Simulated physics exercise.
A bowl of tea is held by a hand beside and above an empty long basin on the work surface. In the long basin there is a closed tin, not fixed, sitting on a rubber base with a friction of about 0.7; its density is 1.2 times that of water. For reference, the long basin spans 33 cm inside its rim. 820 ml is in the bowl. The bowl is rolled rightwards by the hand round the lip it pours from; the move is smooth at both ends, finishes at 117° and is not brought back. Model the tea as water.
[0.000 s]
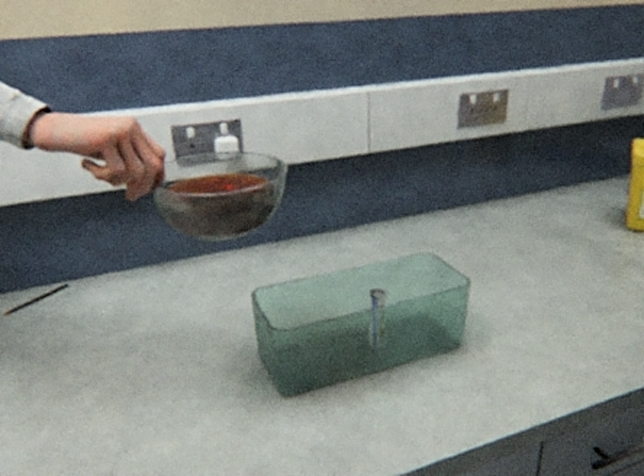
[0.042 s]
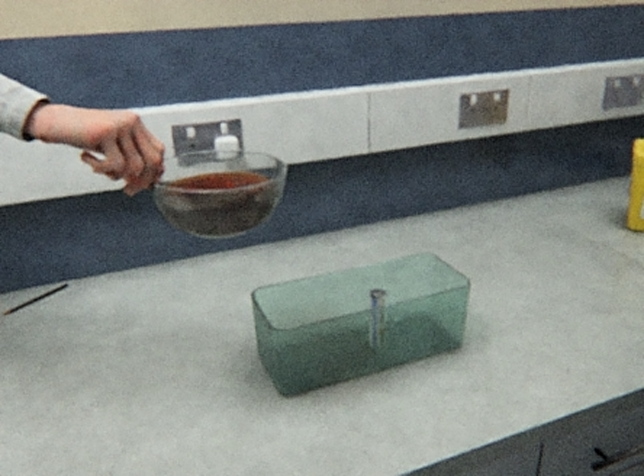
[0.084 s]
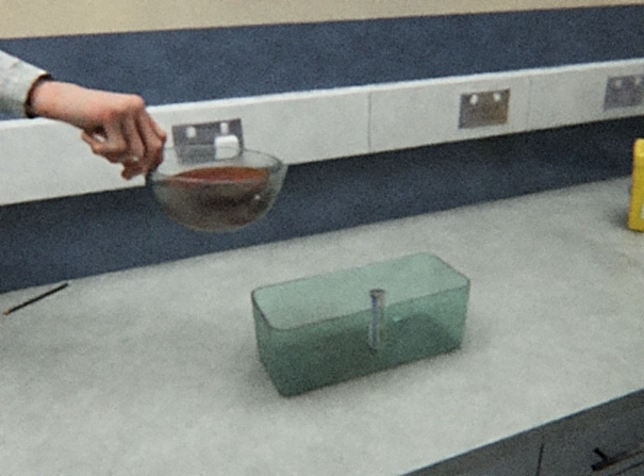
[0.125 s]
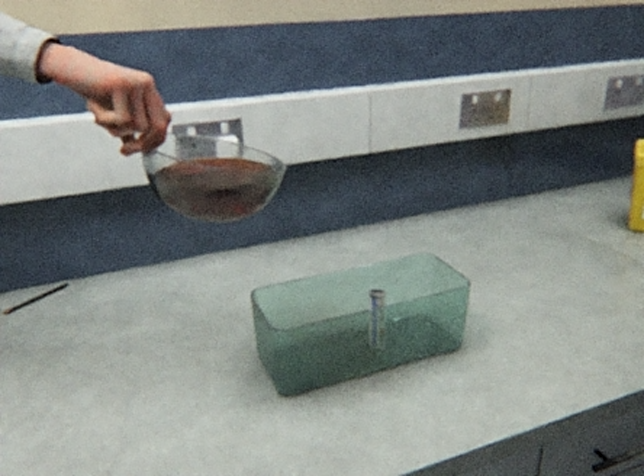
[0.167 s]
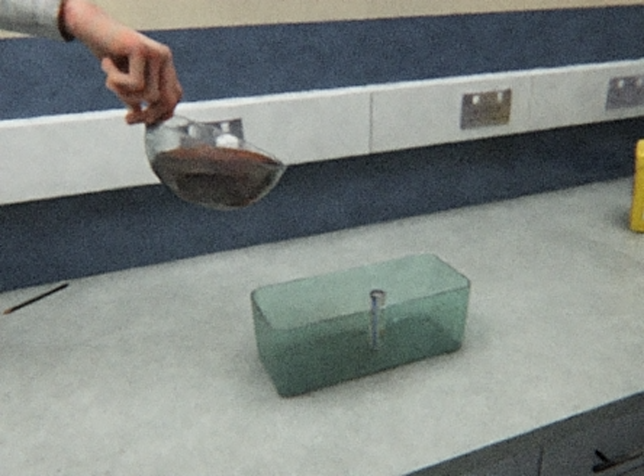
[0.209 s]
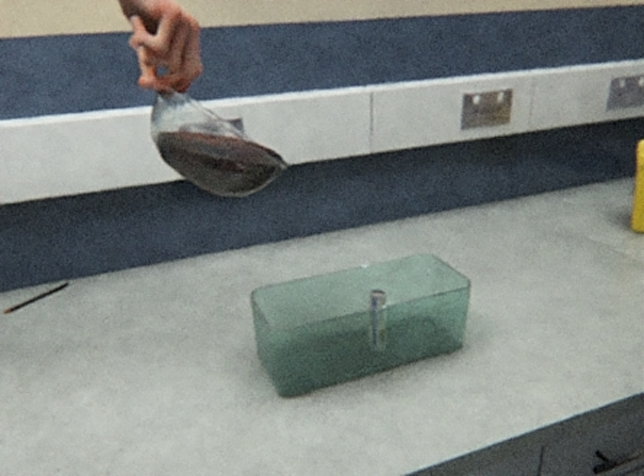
At first, a hand at the left holds a clear glass bowl of reddish-brown liquid above a grey worktop, beside a long greenish see-through basin with a small upright object in it. The hand then rises and rolls the bowl rightwards, slightly at first, then steeply, the liquid nearing its right lip.
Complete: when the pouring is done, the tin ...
... is still on its feet.
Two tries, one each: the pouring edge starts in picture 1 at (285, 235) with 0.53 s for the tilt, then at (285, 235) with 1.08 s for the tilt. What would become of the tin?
First it tips over; then it tips over.
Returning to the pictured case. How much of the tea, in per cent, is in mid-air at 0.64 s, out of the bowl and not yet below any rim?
Near 12 percent.
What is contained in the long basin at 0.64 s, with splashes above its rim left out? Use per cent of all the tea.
Looks like about 88 % of the whole amount.
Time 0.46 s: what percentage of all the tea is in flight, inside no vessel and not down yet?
About 78 per cent.
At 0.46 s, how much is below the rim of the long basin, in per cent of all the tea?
Fraction in basin: Approx. 1%.
After 0.46 s the tilt is 111° and 21 per cent is still to pour; the tin stands where it began.
After 0.64 s the tilt is 117° and 0 per cent is still to pour; the tin stands where it began.
After 0.82 s the tilt is 117° and 0 per cent is still to pour; the tin stands where it began.
After 1.03 s the tilt is 117° and 0 per cent is still to pour; the tin stands where it began.
In the end the tin stands where it began.
